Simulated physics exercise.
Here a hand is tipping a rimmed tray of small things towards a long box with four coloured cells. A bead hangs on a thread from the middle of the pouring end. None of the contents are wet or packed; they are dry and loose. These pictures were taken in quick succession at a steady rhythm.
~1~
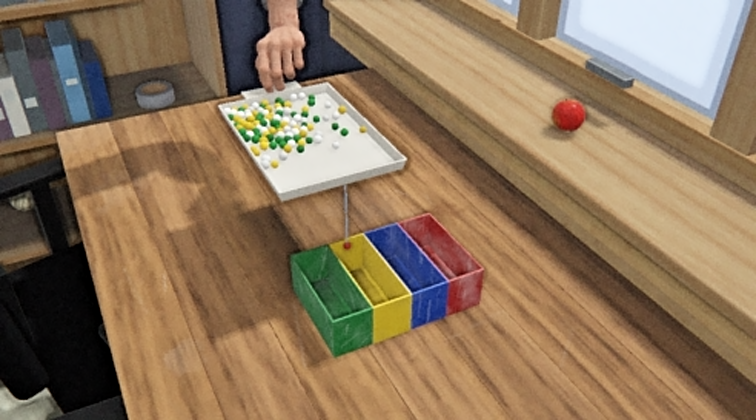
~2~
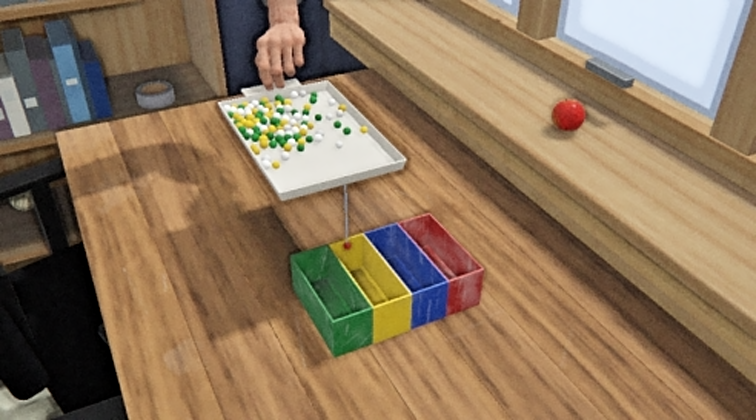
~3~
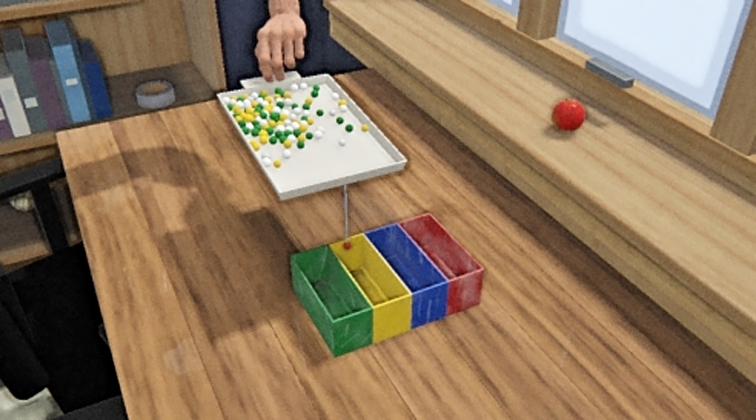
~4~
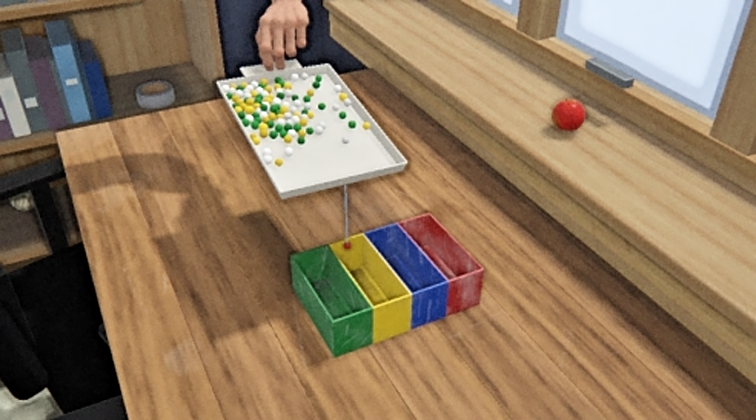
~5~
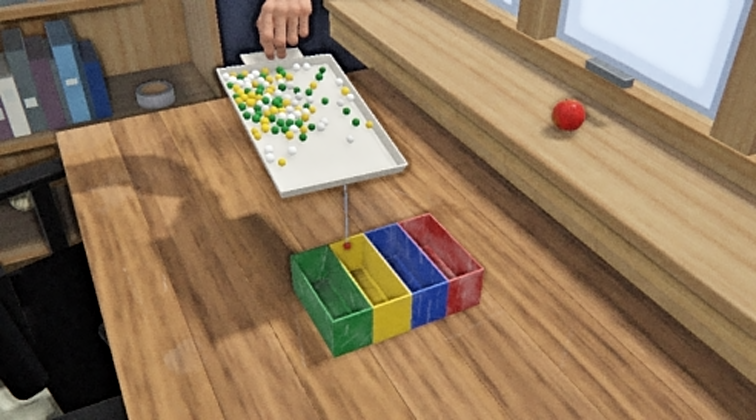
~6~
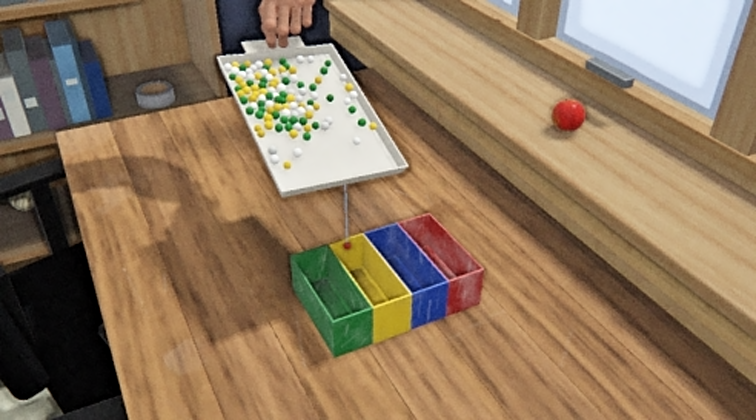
At first a hand holds a rimmed white tray of green, yellow and white beads level beside a long box with green, yellow, blue and red cells. The hand then raises the far end, gradually tilting the tray towards the box, and the beads begin shifting slightly, until nearly all are moving.
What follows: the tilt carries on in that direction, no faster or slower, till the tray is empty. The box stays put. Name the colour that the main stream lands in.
Blue.
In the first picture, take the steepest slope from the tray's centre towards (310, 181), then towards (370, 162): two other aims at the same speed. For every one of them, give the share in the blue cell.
First case around 0 per cent, second case 60 per cent.
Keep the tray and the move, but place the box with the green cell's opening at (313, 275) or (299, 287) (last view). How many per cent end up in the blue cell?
You'd end up with around 50 per cent and then around 30 per cent.
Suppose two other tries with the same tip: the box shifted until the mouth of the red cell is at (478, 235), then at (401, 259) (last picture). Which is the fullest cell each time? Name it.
The first time it is the yellow cell, and the second time it is the cell in red.
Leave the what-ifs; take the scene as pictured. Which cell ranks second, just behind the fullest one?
Rank 2: Yellow.
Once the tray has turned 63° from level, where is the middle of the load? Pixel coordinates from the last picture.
At about (385, 185).
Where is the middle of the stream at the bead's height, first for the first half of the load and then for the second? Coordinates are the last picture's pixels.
The first part passes (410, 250); everything after passes (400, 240).
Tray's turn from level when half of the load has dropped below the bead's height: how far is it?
The angle is around 75°.
Just after the last frame, tray tipped steeply; roughly half on the tray; roughly a quarter in the blue cell; about a tenth in the yellow cell; about a tenth in the red cell; just a few in the green cell; about a tenth falling or outside the box.
A moment on, tray tipped past a quarter turn; just a few on the tray; roughly half in the blue cell; roughly a quarter in the yellow cell; about a tenth in the red cell; just a few in the green cell; roughly a quarter falling or outside the box.
Further on, tray tipped past a quarter turn; roughly half in the blue cell; roughly a quarter in the yellow cell; about a tenth in the red cell; just a few in the green cell; about a tenth falling or outside the box.
When it is over, tray tipped past a quarter turn; roughly half in the blue cell; roughly a quarter in the yellow cell; about a tenth in the red cell; just a few in the green cell; about a tenth outside the box.
